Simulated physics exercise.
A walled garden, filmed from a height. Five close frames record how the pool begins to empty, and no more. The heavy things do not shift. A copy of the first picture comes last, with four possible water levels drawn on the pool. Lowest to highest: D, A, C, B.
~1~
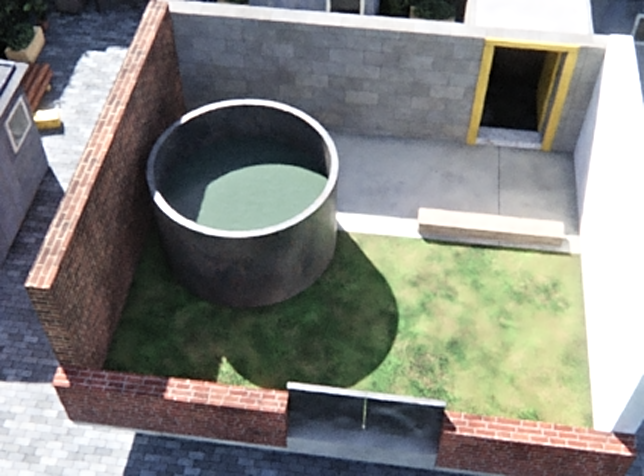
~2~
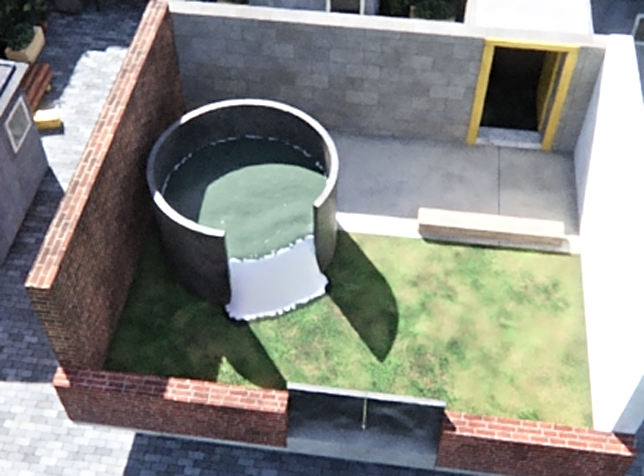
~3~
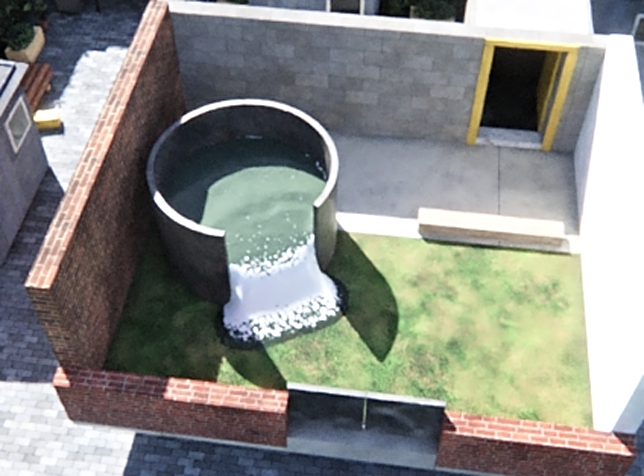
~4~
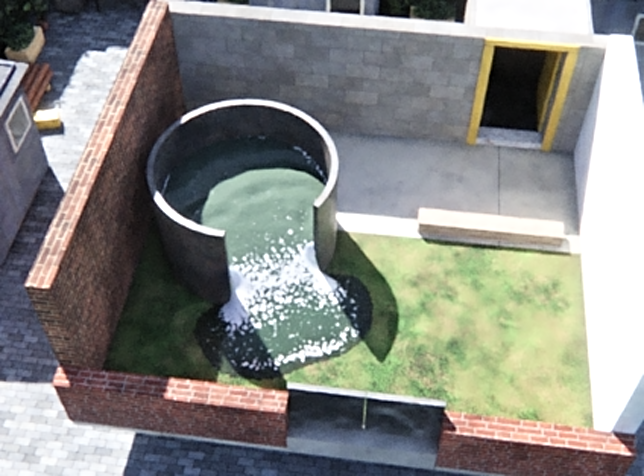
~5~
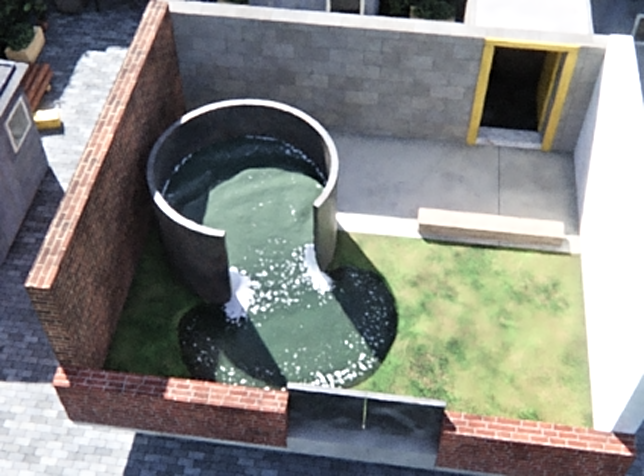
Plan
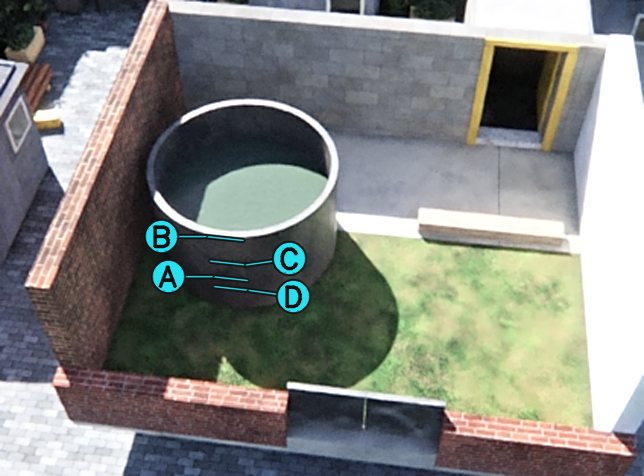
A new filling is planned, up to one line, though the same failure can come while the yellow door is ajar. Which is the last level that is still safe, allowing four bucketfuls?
C is the one.
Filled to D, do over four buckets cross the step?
No, that is safe.
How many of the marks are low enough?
Three of them.
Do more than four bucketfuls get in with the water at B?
Yes, it does.
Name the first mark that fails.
B it is.
In cyan, A at (230, 278); B at (224, 238); C at (227, 263); D at (231, 288); from the bottom up D, A, C, B.
Choosing A, nothing gets over.
Choosing B, about 14 bucketfuls get in.
Choosing C, a splash gets over, under a bucket.
Choosing D, nothing gets over.
